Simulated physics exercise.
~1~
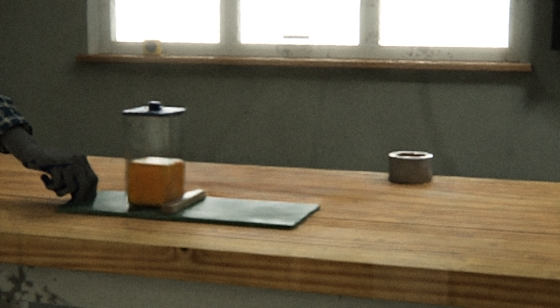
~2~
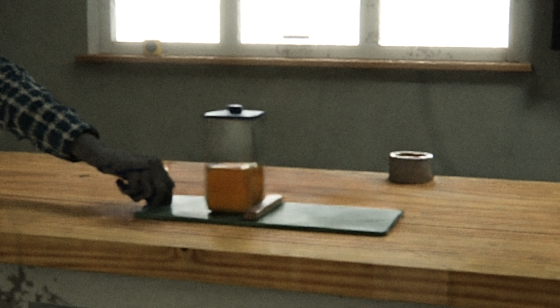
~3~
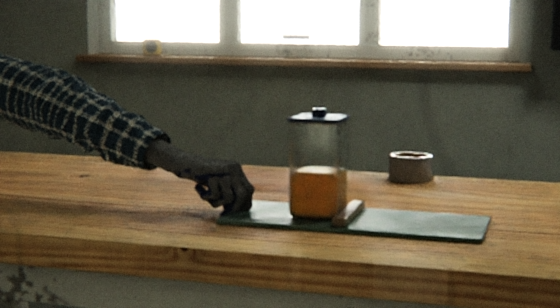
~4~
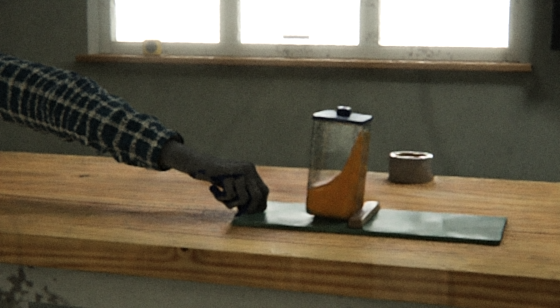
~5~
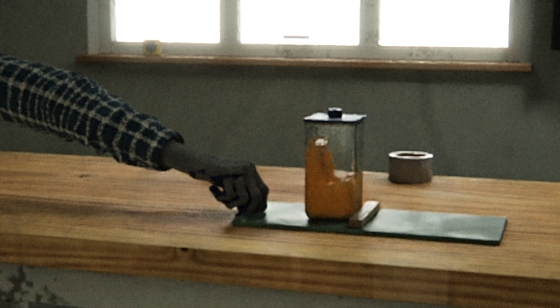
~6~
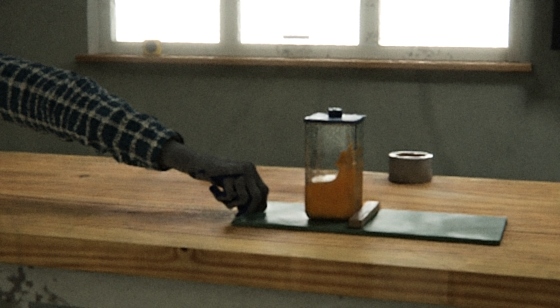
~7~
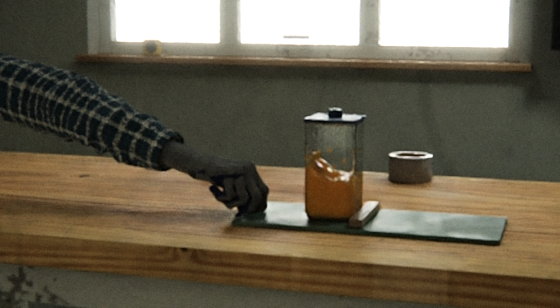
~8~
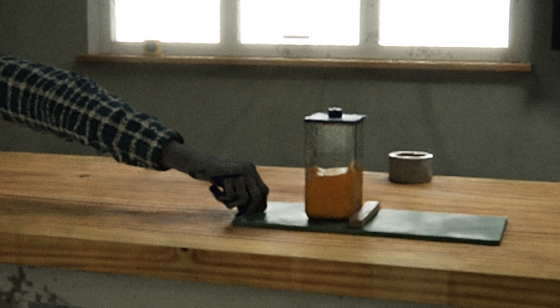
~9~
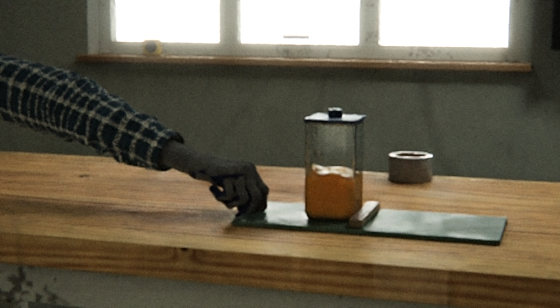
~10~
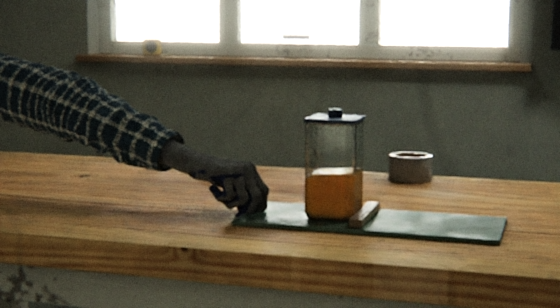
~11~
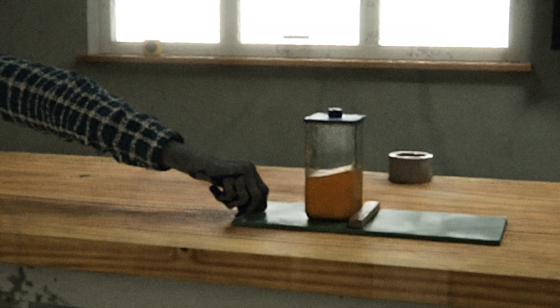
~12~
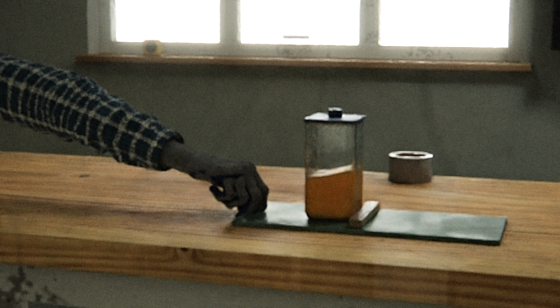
Orange juice sloshes in a square bottle as a hand slides its board right and stops.
